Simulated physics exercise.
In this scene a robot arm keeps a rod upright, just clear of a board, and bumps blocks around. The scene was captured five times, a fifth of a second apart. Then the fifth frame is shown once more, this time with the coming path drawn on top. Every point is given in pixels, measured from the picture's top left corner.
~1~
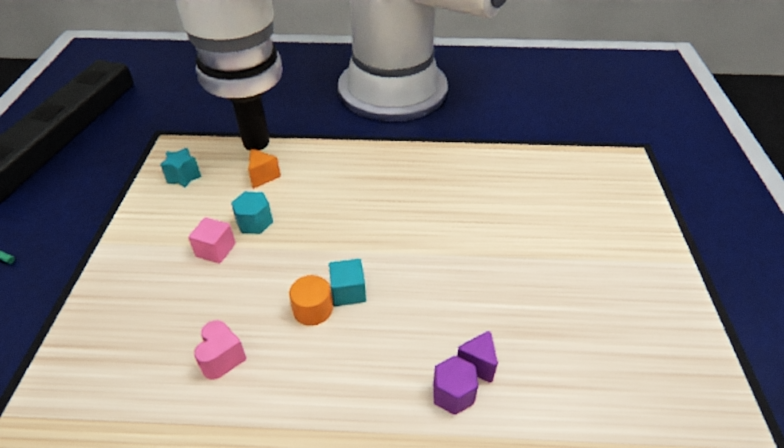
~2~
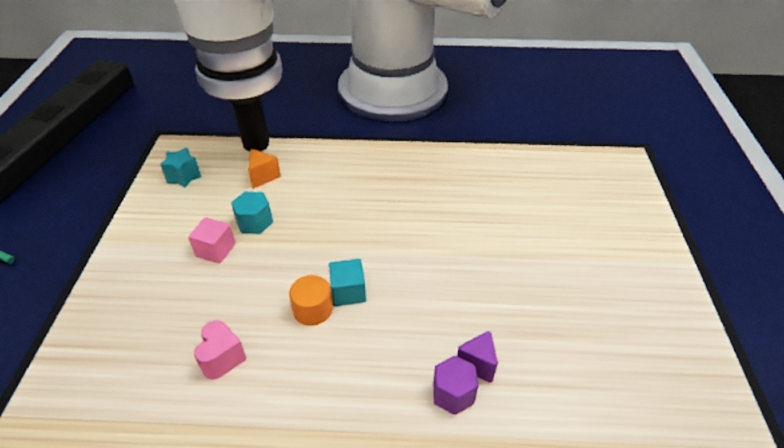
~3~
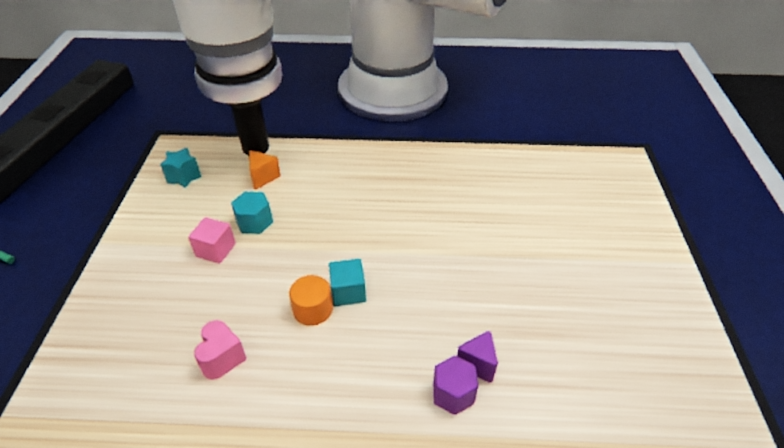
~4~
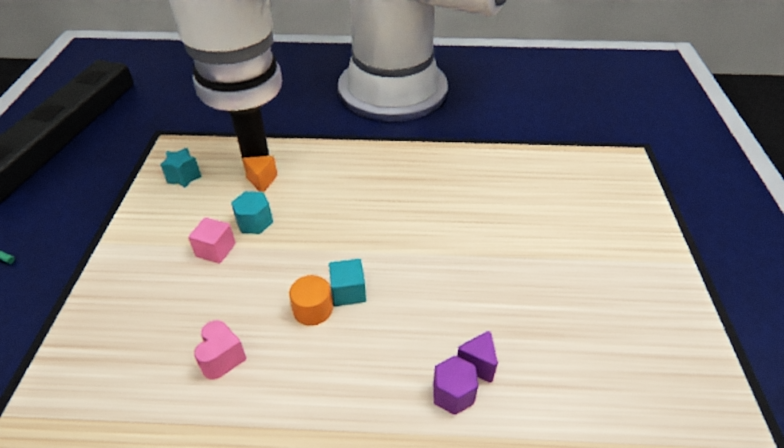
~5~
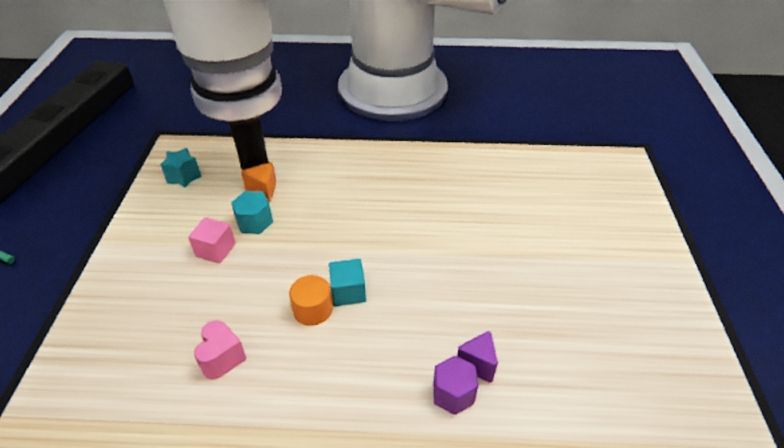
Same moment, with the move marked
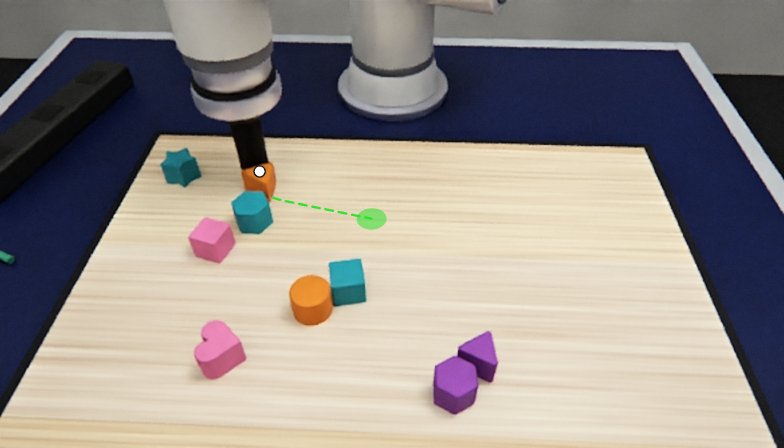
Robot arm's black rod moving slightly toward the viewer, nudging an orange triangular block closer to a teal six-sided block.
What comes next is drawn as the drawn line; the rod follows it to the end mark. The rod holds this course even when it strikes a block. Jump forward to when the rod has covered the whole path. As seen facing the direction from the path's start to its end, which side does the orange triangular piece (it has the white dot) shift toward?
Taking start-to-end as forward, the block's sideways shift goes to the right.
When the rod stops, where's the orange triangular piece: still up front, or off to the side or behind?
Expect to find it next to or behind the rod.
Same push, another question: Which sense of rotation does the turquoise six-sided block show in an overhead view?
From overhead, the rotation is clockwise.
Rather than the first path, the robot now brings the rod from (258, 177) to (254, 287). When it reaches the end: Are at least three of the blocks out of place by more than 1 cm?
Going by the path, no.
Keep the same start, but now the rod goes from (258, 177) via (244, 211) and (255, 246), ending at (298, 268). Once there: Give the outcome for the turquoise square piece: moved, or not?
It does get moved.
The drawn path runs from (258, 177) over (280, 200) and (325, 209) to (372, 219); the dot is on the orange triangular piece.
The first path, step by step. One third of the way, rod (278, 188); turquoise six-sided block (249, 206), turned 20° clockwise; orange triangular piece (282, 197).
Two thirds of the way, rod (325, 197); turquoise six-sided block (249, 206), turned 20° clockwise; orange triangular piece (290, 203), turned 40° clockwise.
At the end, rod (371, 206); turquoise star-shaped block not moved; turquoise six-sided block (249, 206), turned 20° clockwise; orange triangular piece (290, 203), turned 40° clockwise.
